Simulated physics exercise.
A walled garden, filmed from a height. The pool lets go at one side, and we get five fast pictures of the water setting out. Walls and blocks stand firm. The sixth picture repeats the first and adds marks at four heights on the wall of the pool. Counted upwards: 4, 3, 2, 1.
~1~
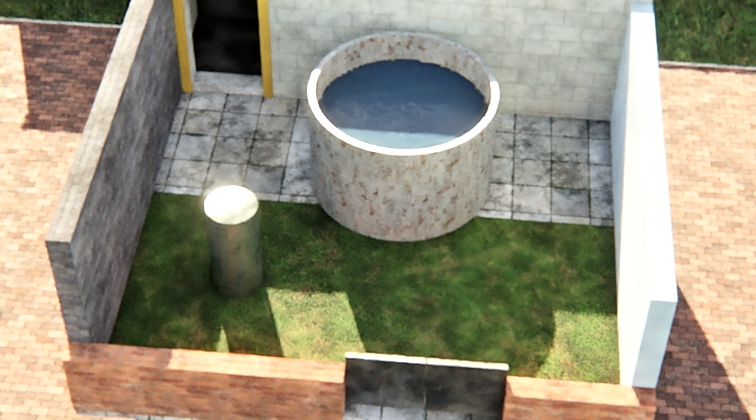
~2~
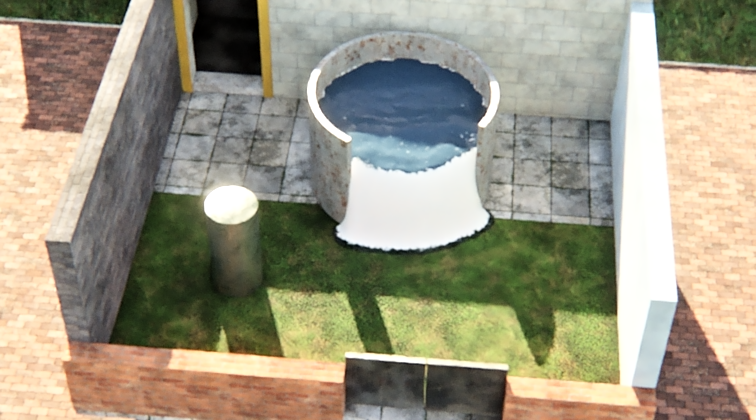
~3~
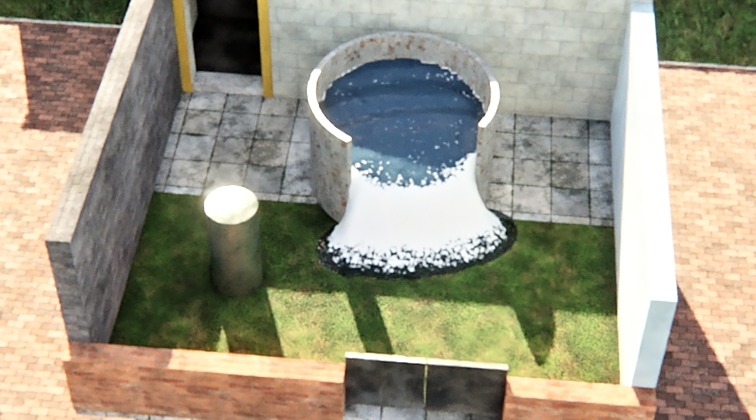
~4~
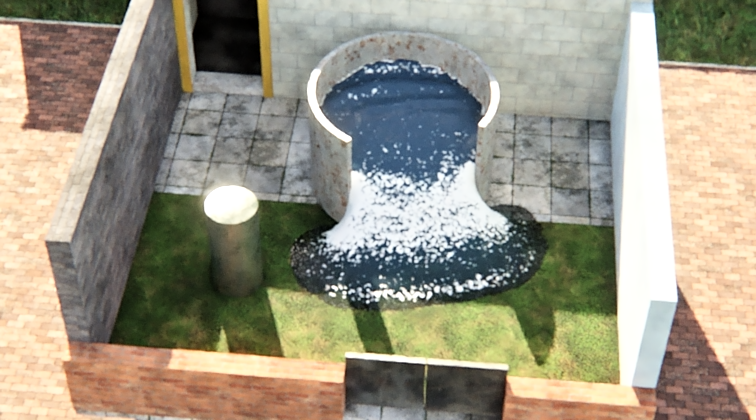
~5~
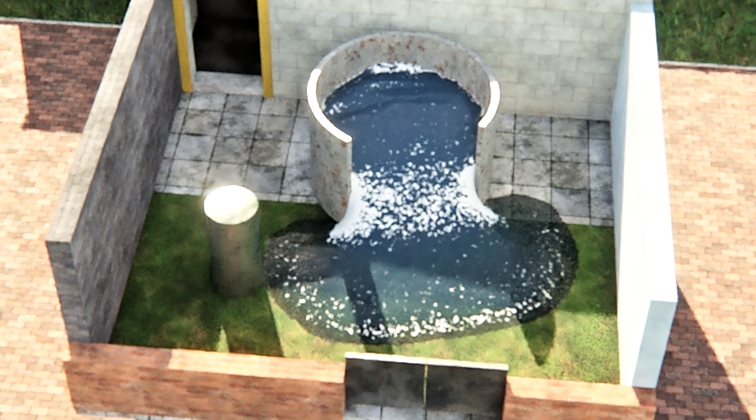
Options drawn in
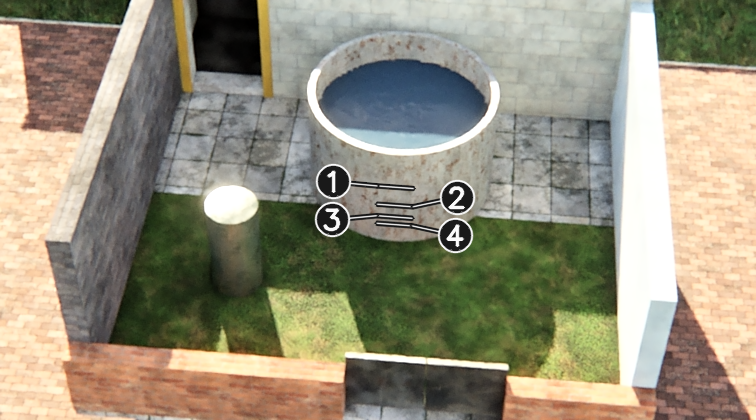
In a walled garden, water sat still in a round stone pool until the front of its wall opened, and foaming water poured out and spread across the grass toward the shut gate.
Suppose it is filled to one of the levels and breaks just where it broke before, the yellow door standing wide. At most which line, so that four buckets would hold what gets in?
Take 1.
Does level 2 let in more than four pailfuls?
No.
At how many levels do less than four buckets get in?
All of the four.
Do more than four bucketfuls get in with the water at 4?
No.
On the marked copy, 1 at (395, 187); 2 at (394, 205); 3 at (394, 217); 4 at (394, 224); from the bottom up 4, 3, 2, 1.
Choosing 1, a splash gets over, under a bucket.
Choosing 2, nothing gets over.
Choosing 3, nothing gets over.
Choosing 4, nothing gets over.
